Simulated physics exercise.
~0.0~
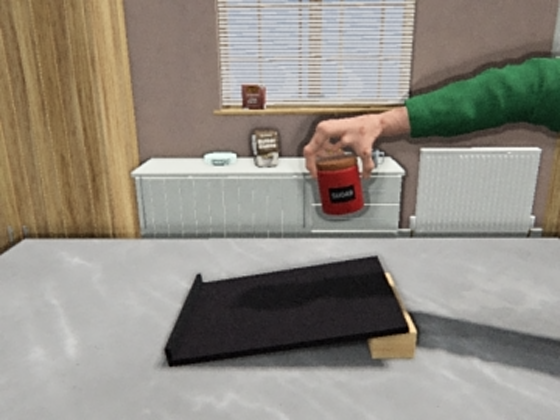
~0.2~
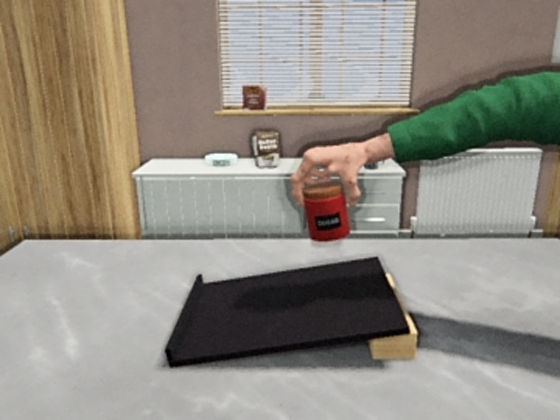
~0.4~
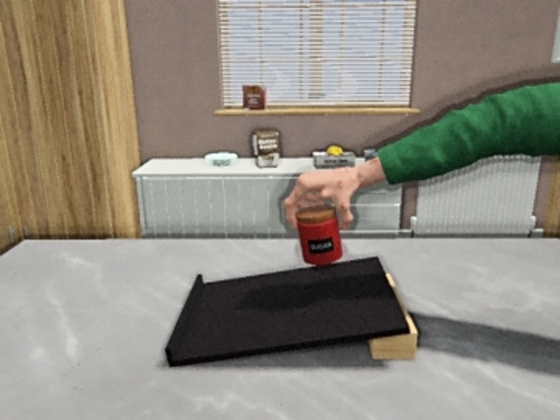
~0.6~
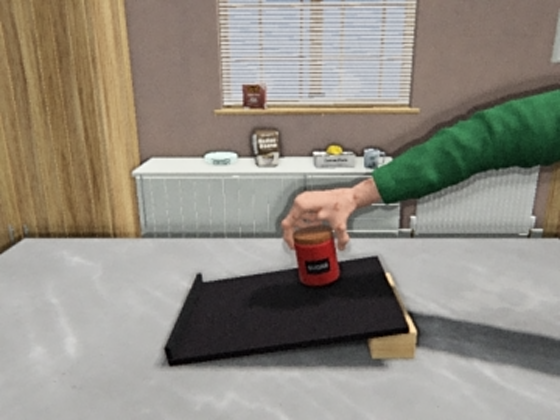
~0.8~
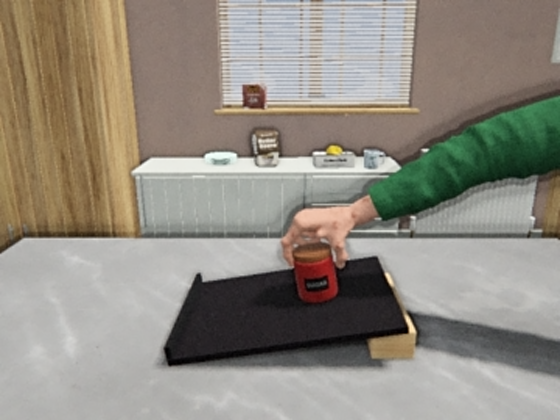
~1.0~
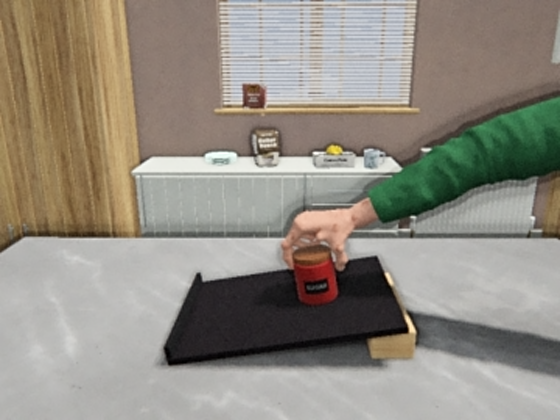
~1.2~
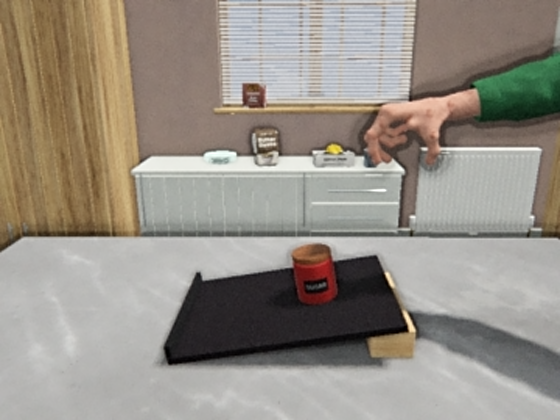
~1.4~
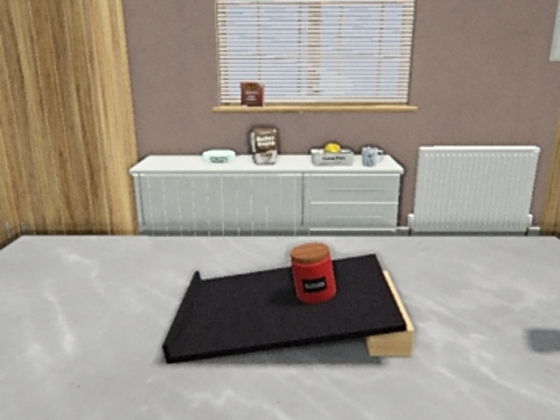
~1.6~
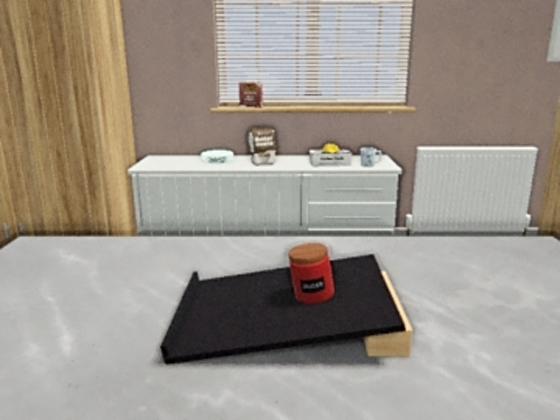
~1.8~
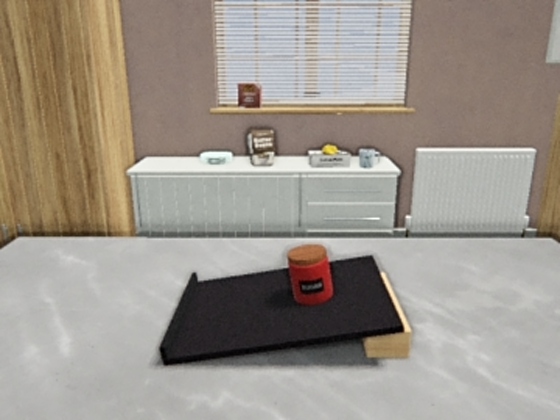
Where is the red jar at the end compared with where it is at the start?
At the start the red jar is held in the air above the black board. At the end it is lower and slightly further left, resting on the sloping board.
Red jar being lowered by a hand onto a sloping black board, then released and staying in place on the slope.
